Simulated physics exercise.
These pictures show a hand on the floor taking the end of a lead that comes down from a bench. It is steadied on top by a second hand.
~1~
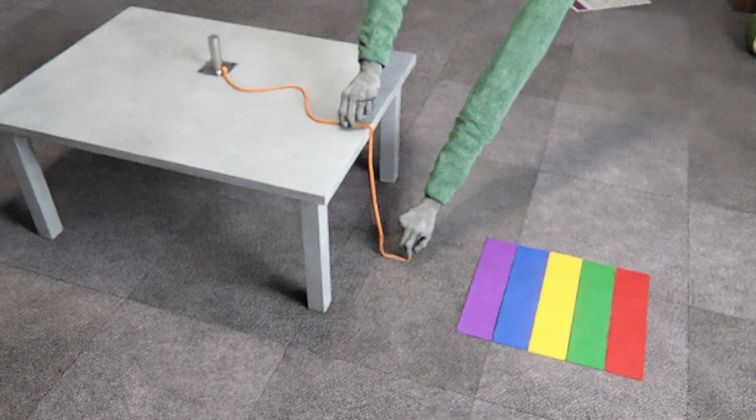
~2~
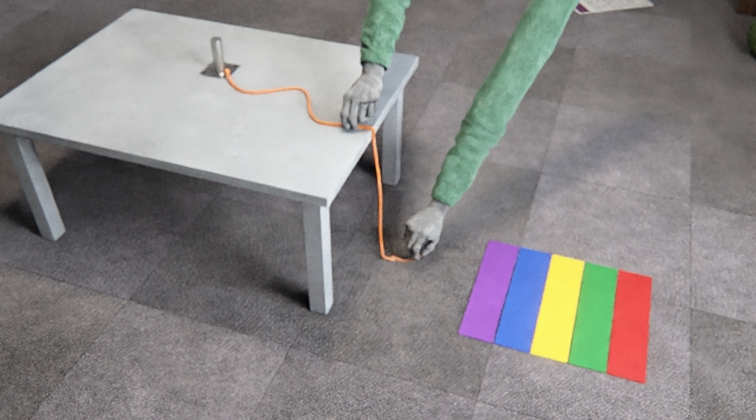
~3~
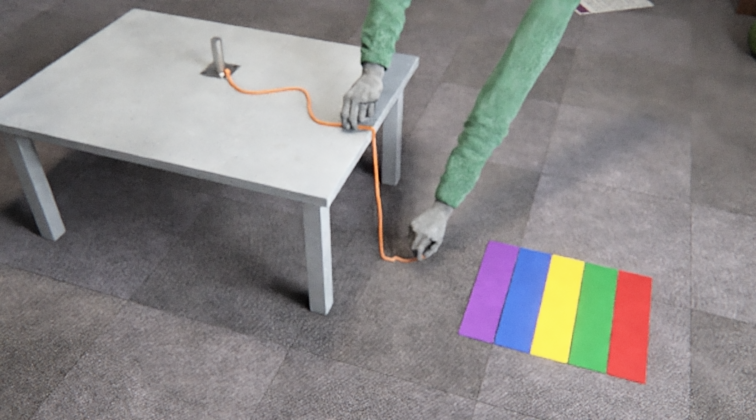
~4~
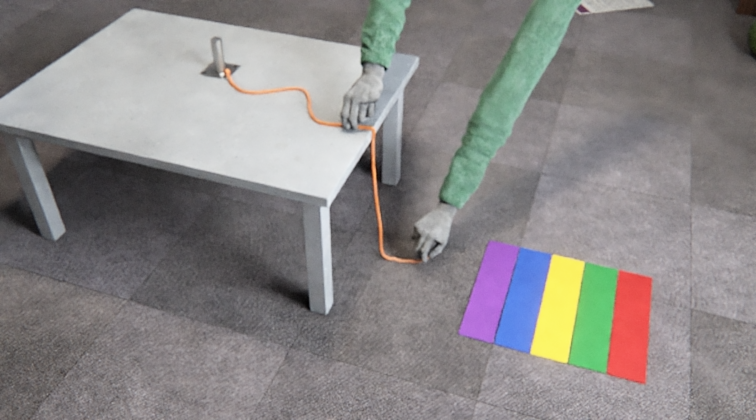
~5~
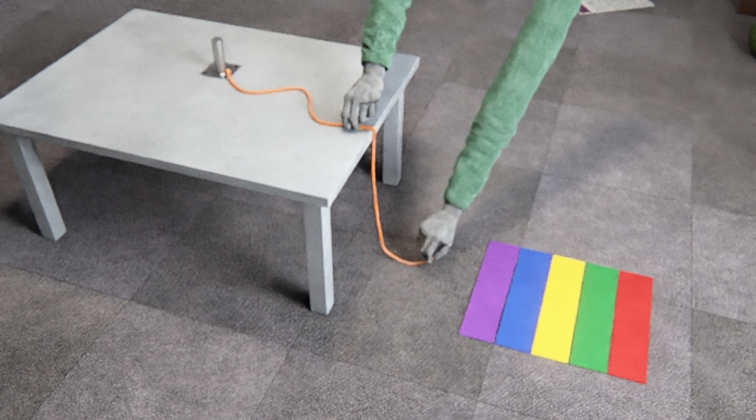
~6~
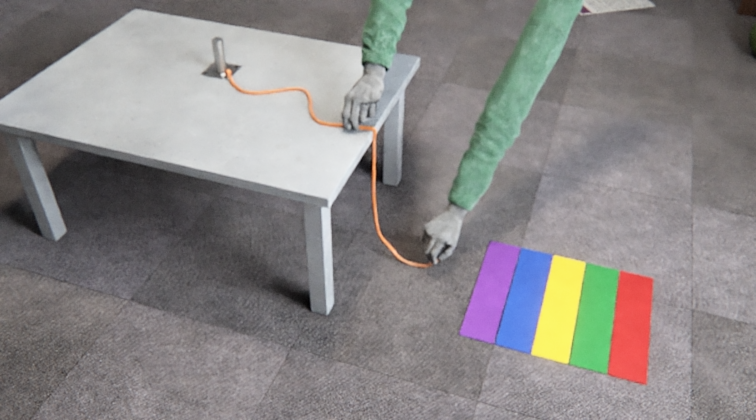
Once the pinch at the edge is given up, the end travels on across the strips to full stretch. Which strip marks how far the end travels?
The yellow strip.
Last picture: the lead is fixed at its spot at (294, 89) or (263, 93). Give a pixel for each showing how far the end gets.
Per try (px, approx.): (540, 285), (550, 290).
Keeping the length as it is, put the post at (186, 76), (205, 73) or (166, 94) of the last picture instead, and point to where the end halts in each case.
The first try gives about (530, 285), the second about (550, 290) and the third about (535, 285).
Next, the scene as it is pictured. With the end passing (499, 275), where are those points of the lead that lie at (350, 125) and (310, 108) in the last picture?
About (378, 142), and the other about (346, 110).
Early on, end near (499, 275); over purple.
Midway, end near (542, 286); over blue.
At the end of the slack, end near (567, 292); over yellow. Over yellow.
